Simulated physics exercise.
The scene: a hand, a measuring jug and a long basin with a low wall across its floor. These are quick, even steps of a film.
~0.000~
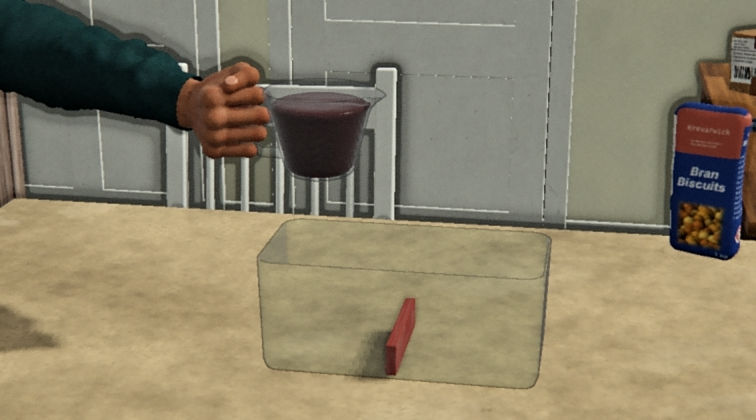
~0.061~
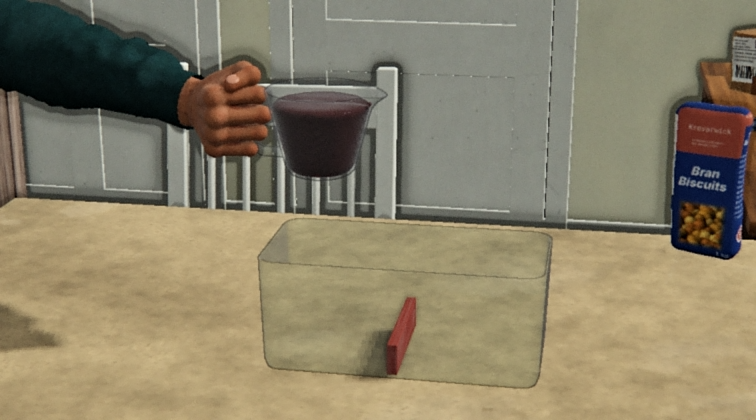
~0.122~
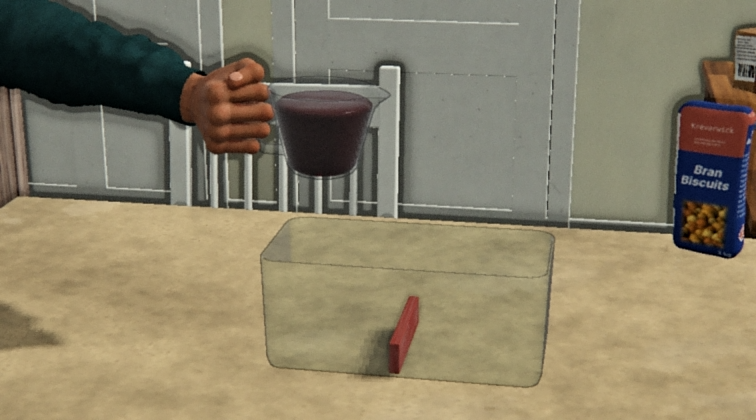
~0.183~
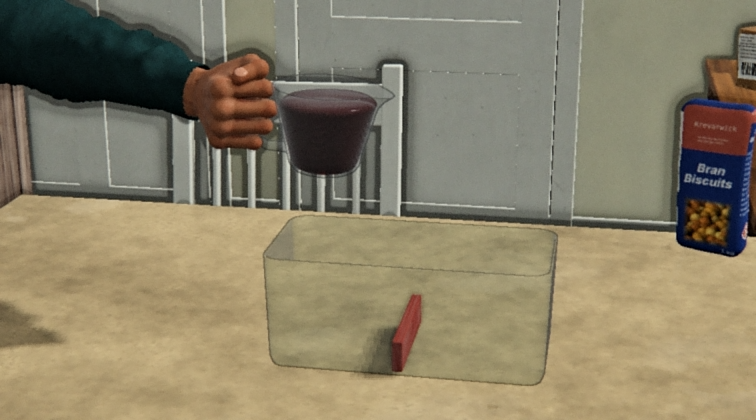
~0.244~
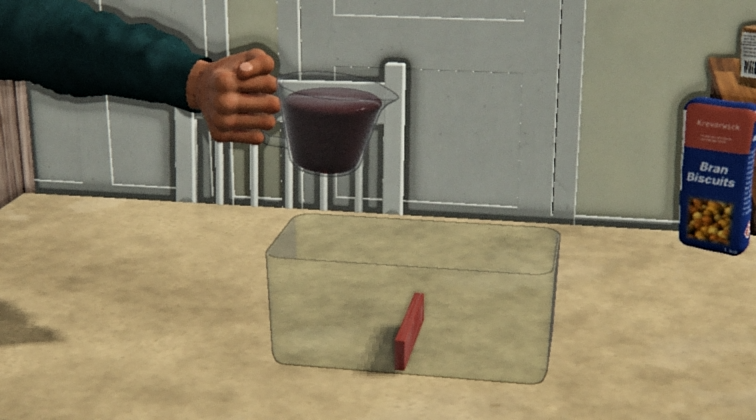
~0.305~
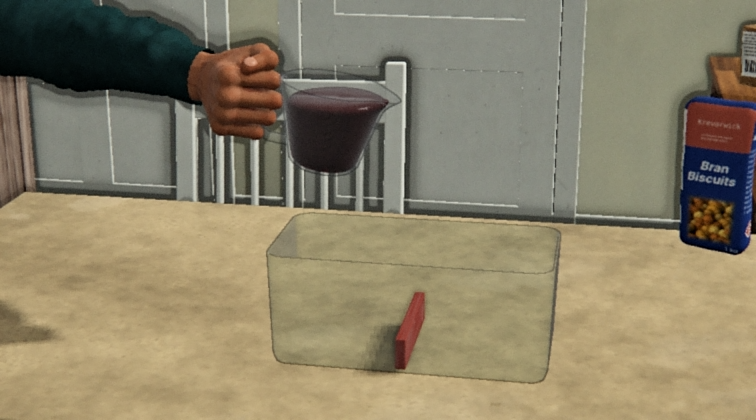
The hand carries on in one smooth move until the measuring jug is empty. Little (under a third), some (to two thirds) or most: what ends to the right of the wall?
It comes to more than two thirds.
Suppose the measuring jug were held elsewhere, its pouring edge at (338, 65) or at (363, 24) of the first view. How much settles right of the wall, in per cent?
The first gives 50 %, the second 80 %.
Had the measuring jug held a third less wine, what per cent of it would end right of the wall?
It comes to 85 per cent or so.
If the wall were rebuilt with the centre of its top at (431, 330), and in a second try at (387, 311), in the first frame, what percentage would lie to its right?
About 65 and 95 per cent.
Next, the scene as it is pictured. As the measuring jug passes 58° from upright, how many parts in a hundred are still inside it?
About 65 per cent.
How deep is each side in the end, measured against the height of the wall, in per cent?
Near 10 on the left, 60 on the right.
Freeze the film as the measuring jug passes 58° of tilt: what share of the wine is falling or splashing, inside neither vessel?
Some 20 per cent.
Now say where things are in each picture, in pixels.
In the first frame, it leans 0°; its right rim is at (386, 95); the wine meets the walls at (272, 100) and (371, 104); the long basin's rim runs from (271, 241) to (548, 258); the wall's top is at (401, 322).
In the second frame, it leans 0°; its right rim is at (388, 95); the wine meets the walls at (274, 99) and (372, 104).
In the third frame, it leans 2°; its right rim is at (391, 95); the wine meets the walls at (277, 98) and (374, 103).
In the fourth frame, it leans 4°; its right rim is at (395, 96); the wine meets the walls at (282, 96) and (378, 102).
In the fifth frame, it leans 6°; its right rim is at (399, 97); the wine meets the walls at (285, 95) and (384, 101).
In the sixth frame, it leans 10°; its right rim is at (402, 101); the wine meets the walls at (288, 95) and (389, 101).
By 0.83 s the tilt is 58° and 64 per cent is still to pour, 0 is left of the wall and 15 right of it.
By 1.22 s the tilt is 93° and 9 per cent is still to pour, 4 is left of the wall and 78 right of it.
By 1.62 s the tilt is 105° and 0 per cent is still to pour, 10 is left of the wall and 89 right of it.
By 2.06 s the tilt is 105° and 0 per cent is still to pour, 10 is left of the wall and 89 right of it.
At rest 10 per cent lies left of the wall, 89 right of it and 1 outside.
